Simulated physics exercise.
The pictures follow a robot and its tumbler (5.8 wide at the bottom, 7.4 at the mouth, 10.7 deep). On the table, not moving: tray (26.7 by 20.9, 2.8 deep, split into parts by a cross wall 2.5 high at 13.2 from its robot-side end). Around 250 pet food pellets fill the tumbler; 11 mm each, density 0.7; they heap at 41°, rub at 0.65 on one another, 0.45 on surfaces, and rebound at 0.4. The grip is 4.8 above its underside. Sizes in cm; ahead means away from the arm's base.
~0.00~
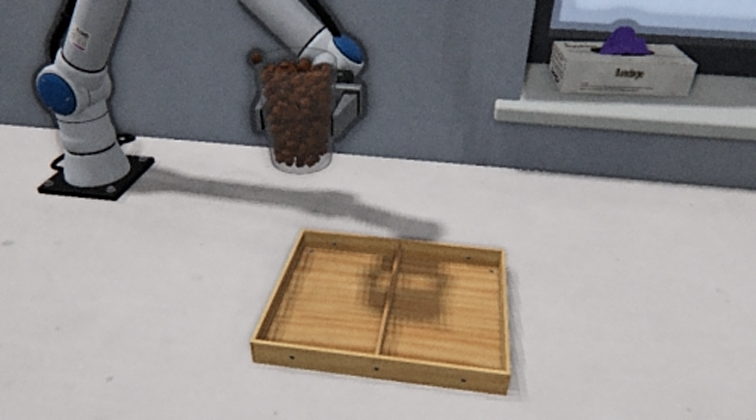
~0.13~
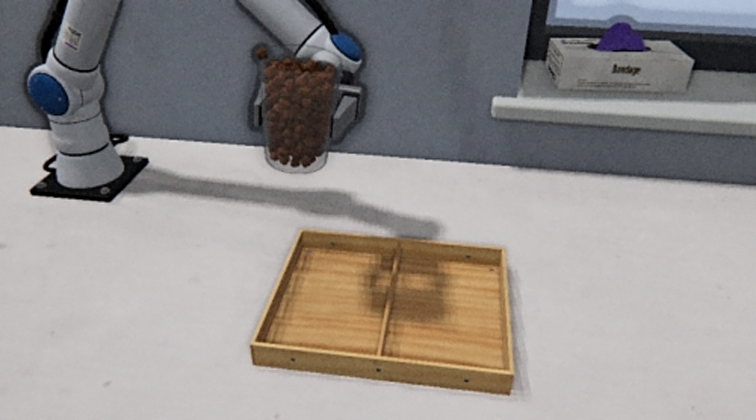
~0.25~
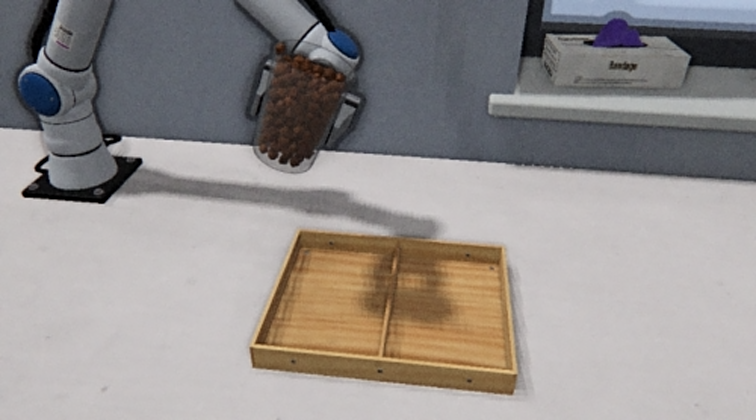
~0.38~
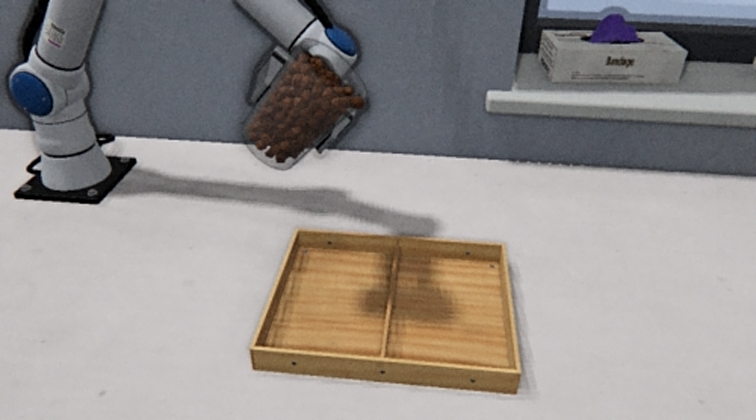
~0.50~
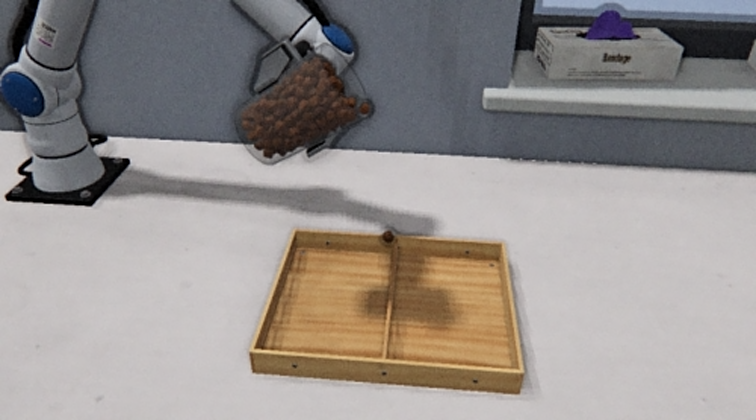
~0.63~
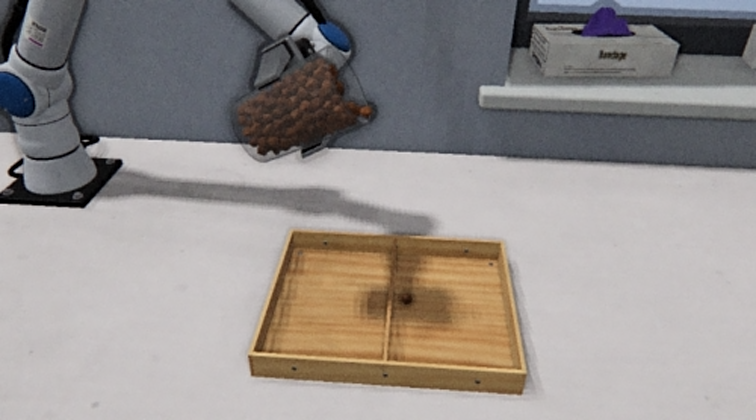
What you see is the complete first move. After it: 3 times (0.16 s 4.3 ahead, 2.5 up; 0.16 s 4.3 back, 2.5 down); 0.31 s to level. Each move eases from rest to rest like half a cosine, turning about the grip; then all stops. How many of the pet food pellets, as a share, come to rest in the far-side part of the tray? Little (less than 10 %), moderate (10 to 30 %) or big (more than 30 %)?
In the far-side part of the tray the share is moderate, 10 to 30 %.
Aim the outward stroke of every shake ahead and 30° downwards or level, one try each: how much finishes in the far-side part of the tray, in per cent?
Some 5 and 15 per cent.
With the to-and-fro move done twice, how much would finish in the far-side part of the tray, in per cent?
In that case some 20 per cent.
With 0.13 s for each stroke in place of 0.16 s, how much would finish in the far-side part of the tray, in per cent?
In that case some 35 per cent.
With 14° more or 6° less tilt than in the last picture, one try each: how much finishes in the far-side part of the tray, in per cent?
About 45 and 15 per cent.
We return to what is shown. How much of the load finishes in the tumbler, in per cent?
Some 75 per cent.
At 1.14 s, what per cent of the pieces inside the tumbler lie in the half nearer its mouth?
Some 50 per cent.
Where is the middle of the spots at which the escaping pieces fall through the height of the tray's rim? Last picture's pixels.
Around (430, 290).
After 1.14 s, tilted 61° forward, highest piece 30 above the table; 209 in the tumbler, 30 in the far-side part, 6 in the robot-side part, 1 in flight or on a rim.
After 1.65 s, tilted 56° forward, highest piece 27 above the table; 181 in the tumbler, 47 in the far-side part, 8 in the robot-side part, 2 on the table or floor, 8 in flight or on a rim.
After 2.10 s, level, highest piece 30 above the table; 181 in the tumbler, 49 in the far-side part, 13 in the robot-side part, 3 on the table or floor.
After 3.15 s, level, highest piece 30 above the table; 181 in the tumbler, 49 in the far-side part, 13 in the robot-side part, 3 on the table or floor.
In the end, 181 in the tumbler, 49 in the far-side part, 13 in the robot-side part, 3 on the table or floor. That is 20 % in the far-side part of the tray.
